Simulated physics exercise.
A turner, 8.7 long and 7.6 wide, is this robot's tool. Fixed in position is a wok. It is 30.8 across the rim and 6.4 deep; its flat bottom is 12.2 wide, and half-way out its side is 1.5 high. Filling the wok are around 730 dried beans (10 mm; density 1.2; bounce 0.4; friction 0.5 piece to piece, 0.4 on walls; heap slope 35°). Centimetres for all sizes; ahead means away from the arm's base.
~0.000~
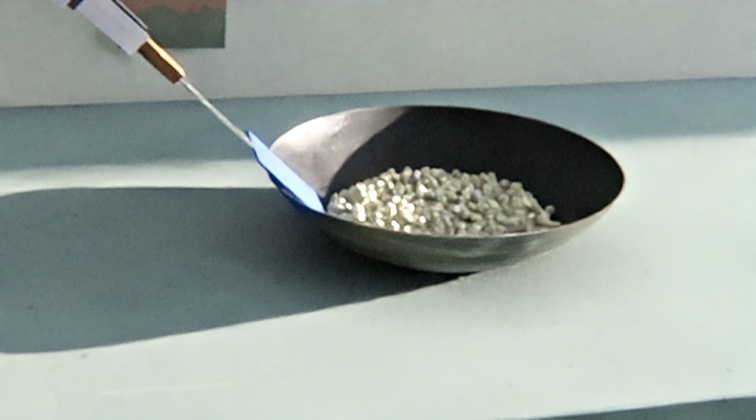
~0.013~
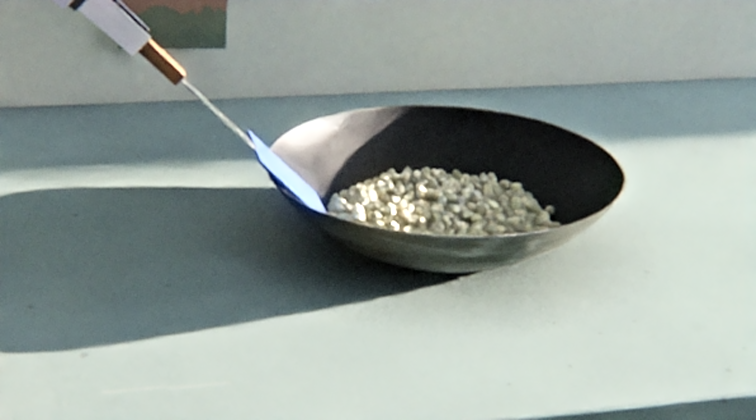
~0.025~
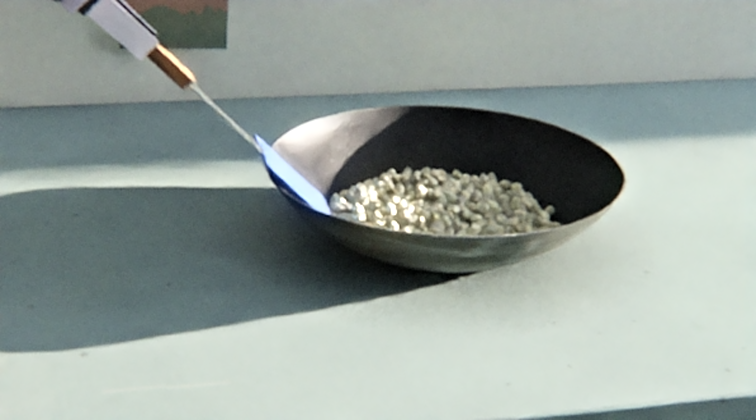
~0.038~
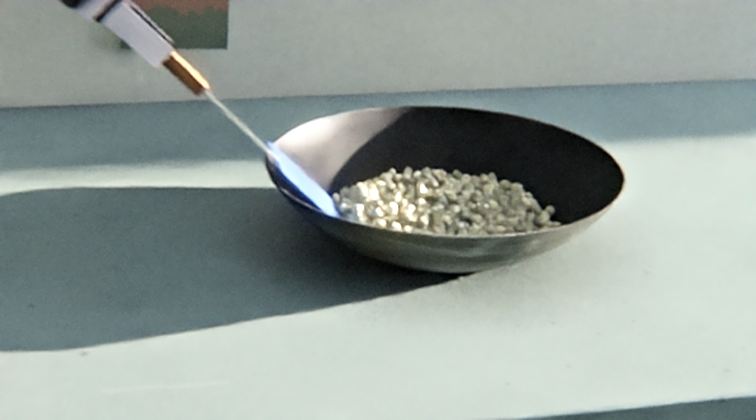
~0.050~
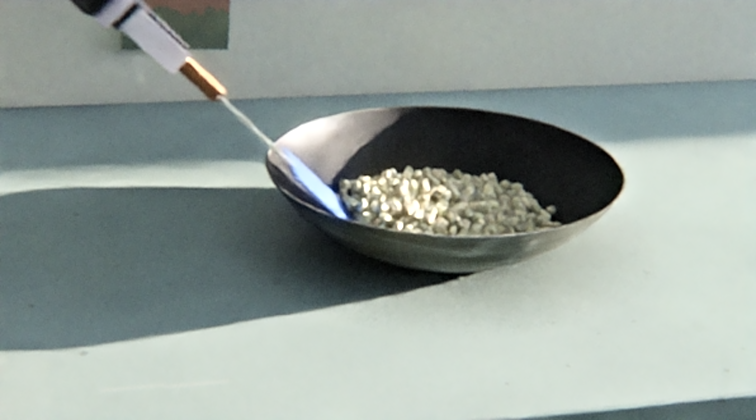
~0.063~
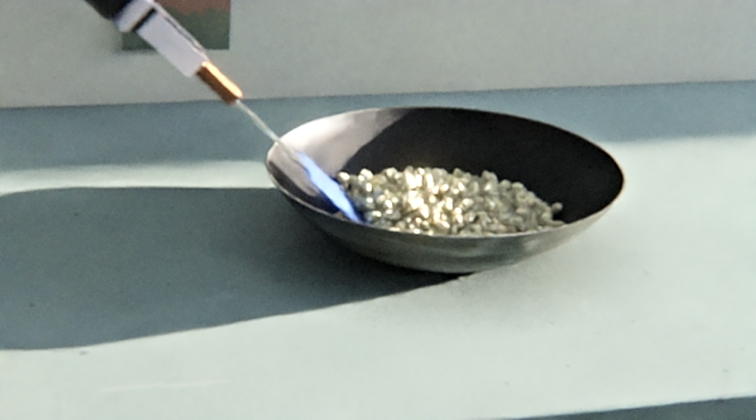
A pale blue-grey surface in front of a light wall, partly in shadow, is seen from slightly above by a still camera. A dark, wide, shallow wok holds a heap of small pale beans, and a blue-bladed turner on a thin shaft with a copper-coloured collar slants in from the upper left. The turner slides a short way rightward and slightly down inside the wok, nudging the heap's left edge a little.
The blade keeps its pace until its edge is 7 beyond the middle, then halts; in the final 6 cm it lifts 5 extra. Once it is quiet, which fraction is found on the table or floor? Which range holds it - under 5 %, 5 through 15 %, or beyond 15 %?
The range 5 through 15 % holds it.
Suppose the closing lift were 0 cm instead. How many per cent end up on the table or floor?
I'd reckon around 0 per cent.
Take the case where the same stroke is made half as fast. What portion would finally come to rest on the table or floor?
Estimated share: Some 0 %.
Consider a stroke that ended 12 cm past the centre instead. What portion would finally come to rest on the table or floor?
That would give close to 25 per cent.
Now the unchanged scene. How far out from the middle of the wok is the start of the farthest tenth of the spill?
50 cm.
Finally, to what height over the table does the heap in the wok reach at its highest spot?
Height at rest: Roughly 6.0 cm.
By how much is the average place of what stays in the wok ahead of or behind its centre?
Roughly 4.5 cm ahead of the centre.
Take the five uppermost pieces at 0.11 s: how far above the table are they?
I'd put them at about 5 centimetres above the table.
After 0.11 s, sloping 46°, highest piece 5 above the table; 733 in the wok.
After 0.15 s, sloping 46°, highest piece 6 above the table; 733 in the wok.
After 0.37 s, sloping 46°, highest piece 10 above the table; 679 in the wok, 33 on the table or floor, 21 on the blade or in flight.
After 1.42 s, sloping 46°, highest piece 6 above the table; 679 in the wok, 54 on the table or floor.
At rest, 679 in the wok, 54 on the table or floor. That is 7 % on the table or floor.
